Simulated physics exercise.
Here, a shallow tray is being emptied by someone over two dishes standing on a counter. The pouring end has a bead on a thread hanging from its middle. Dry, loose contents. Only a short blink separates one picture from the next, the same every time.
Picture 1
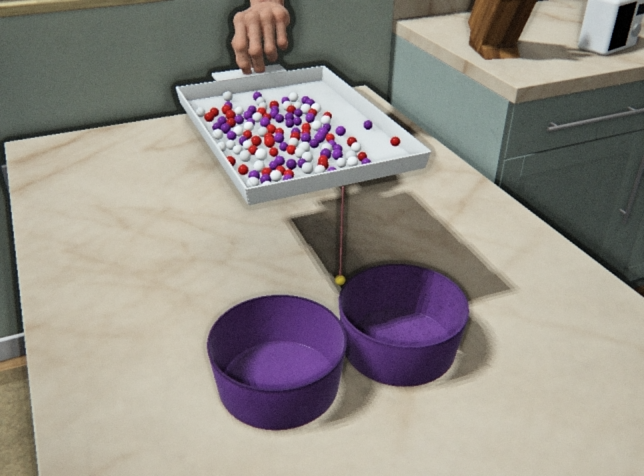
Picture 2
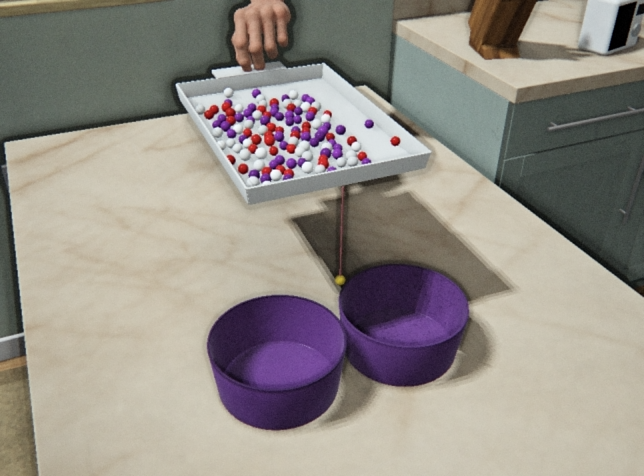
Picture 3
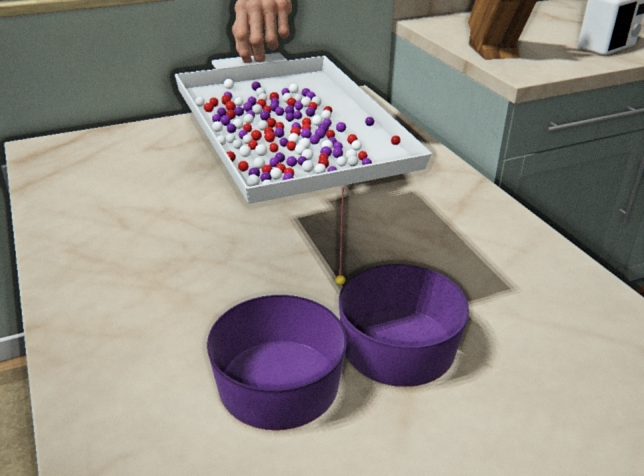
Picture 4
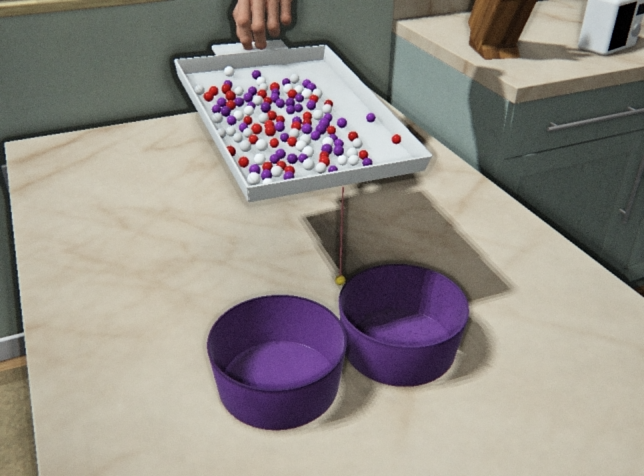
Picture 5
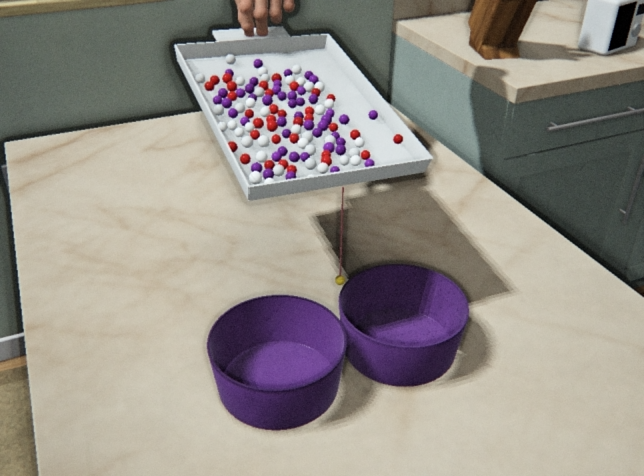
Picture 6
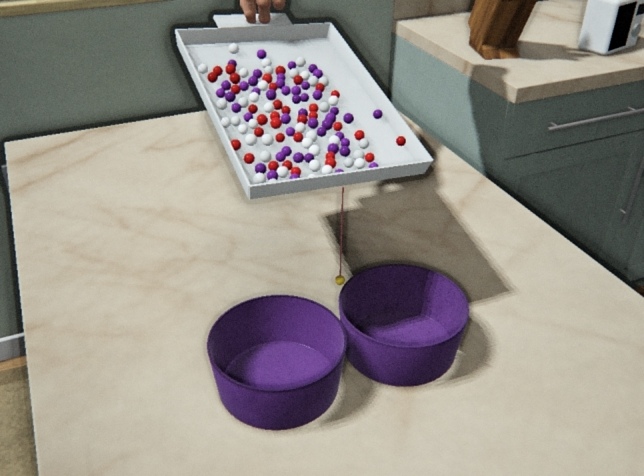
The clip opens on a hand holding a shallow white tray of red, white and purple beads above two purple bowls on a counter. The hand gradually raises the tray's far end, steepening its slope, while the near edge dips slightly toward the right and the beads shift and spread.
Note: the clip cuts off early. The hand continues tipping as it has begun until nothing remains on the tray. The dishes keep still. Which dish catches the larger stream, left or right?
The right-side dish.
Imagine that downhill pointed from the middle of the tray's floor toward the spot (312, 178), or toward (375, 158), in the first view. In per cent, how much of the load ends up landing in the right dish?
20 and 80 per cent, in that order.
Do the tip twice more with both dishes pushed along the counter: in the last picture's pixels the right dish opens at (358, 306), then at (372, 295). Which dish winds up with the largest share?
In the first try it's the right-side dish, and in the second it's the right-side dish.
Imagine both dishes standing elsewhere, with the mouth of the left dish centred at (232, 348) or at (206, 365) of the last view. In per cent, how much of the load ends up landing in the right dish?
50 %, 30 %.
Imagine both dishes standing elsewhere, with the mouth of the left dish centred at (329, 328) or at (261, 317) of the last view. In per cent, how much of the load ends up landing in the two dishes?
Around 90 per cent for the first position, around 60 per cent for the second.
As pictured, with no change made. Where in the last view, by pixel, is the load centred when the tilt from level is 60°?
Somewhere near pixel (354, 142).
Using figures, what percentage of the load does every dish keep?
The left dish keeps near 10 in a hundred, the right dish near 80 in a hundred.
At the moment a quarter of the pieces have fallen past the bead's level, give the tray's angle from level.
Angle reached: About 100°.
Soon after the last picture, tray tipped steeply; nearly all on the tray; a stray few in the right dish; a stray few in the air.
A little later, tray tipped right over; about a quarter on the tray; about a third in the right dish; a stray few outside both; about a third in the air.
Later still, tray tipped past a quarter turn; a small part in the left dish; most in the right dish; a small part outside both.
At rest, tray tipped past a quarter turn; a small part in the left dish; most in the right dish; a small part outside both.
